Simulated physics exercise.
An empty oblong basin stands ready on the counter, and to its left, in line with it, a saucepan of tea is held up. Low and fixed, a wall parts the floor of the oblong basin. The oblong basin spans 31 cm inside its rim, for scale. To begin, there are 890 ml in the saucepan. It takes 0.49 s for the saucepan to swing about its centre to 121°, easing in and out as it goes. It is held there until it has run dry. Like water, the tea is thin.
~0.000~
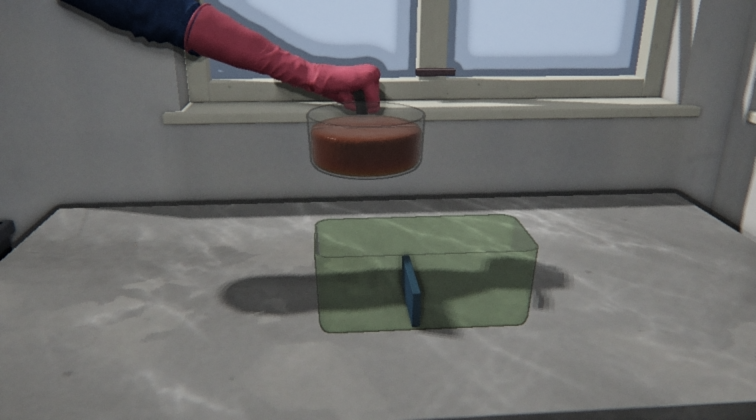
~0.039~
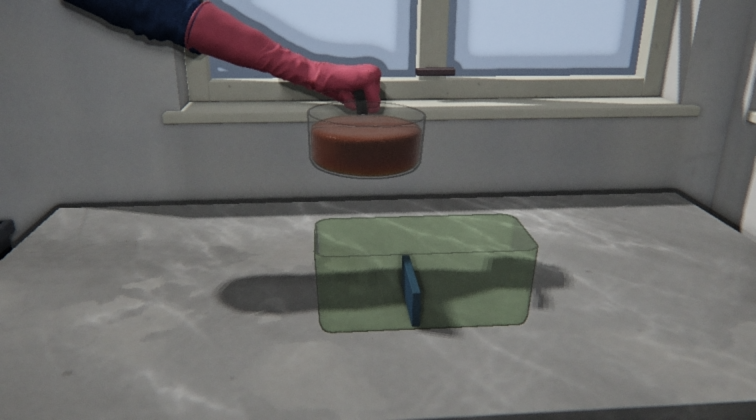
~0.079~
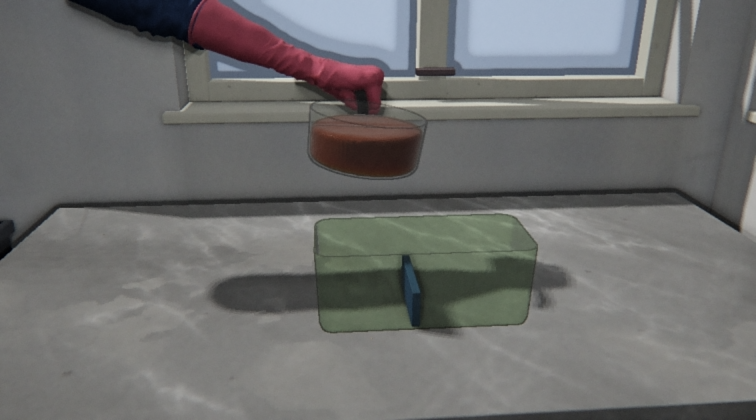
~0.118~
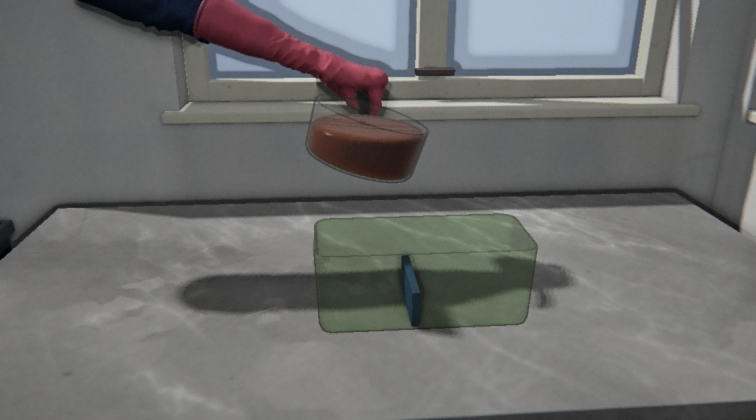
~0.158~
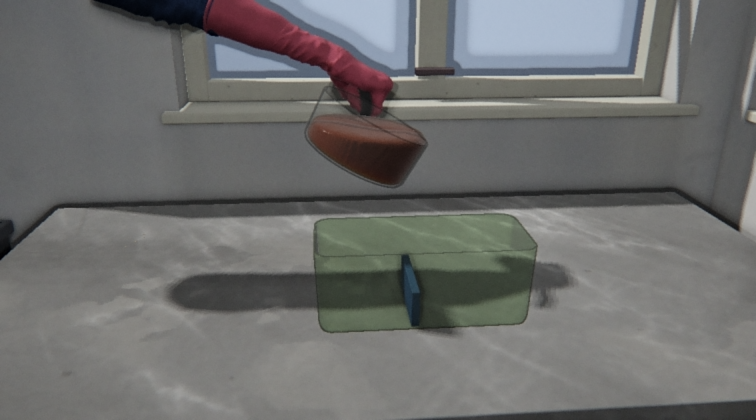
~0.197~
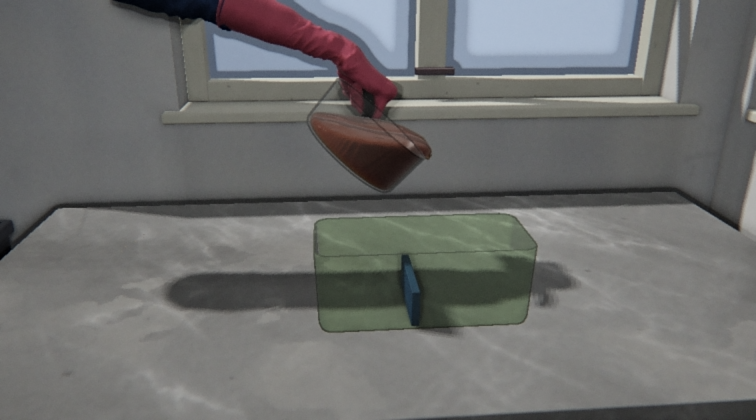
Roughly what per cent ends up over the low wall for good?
About 64 in every hundred.
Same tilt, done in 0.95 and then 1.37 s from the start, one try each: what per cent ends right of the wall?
Try 1: 80 %; try 2: 90 %.
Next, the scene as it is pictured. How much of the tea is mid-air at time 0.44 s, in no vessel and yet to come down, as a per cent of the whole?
Near 36 per cent at that moment.
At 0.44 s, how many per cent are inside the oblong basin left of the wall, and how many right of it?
Near 0 on the left, 54 on the right.
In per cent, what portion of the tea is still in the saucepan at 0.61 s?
Around 1 percent of it.
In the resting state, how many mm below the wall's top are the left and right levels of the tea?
On the left it's about 38 mm; on the right, about 26 mm.
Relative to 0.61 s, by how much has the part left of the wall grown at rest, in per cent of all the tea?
14 %.
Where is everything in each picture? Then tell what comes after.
In the first frame, tilt 0°; pouring edge (424, 114); surface from (310, 127) to (421, 125); the oblong basin's rim runs from (316, 239) to (526, 232); the wall's top is at (411, 274).
In the second frame, tilt 2°; pouring edge (424, 115); surface from (310, 126) to (421, 126).
In the third frame, tilt 8°; pouring edge (426, 121); surface from (311, 124) to (422, 127).
In the fourth frame, tilt 17°; pouring edge (427, 131); surface from (311, 123) to (424, 130).
In the fifth frame, tilt 29°; pouring edge (426, 143); surface from (311, 120) to (426, 137); 1 per cent is over the edge.
In the sixth frame, tilt 42°; pouring edge (422, 156); surface from (310, 116) to (408, 137); 6 per cent is over the edge.
Then, 0.44 s in, the tilt is 117° and 9 per cent is still to pour, 0 is left of the wall and 54 right of it.
Then, 0.61 s in, the tilt is 121° and 1 per cent is still to pour, 16 is left of the wall and 61 right of it.
Then, 0.79 s in, the tilt is 121° and 0 per cent is still to pour, 22 is left of the wall and 58 right of it.
Then, 0.99 s in, the tilt is 121° and 0 per cent is still to pour, 26 is left of the wall and 68 right of it.
Finally, 29 per cent lies left of the wall, 64 right of it and 6 outside.
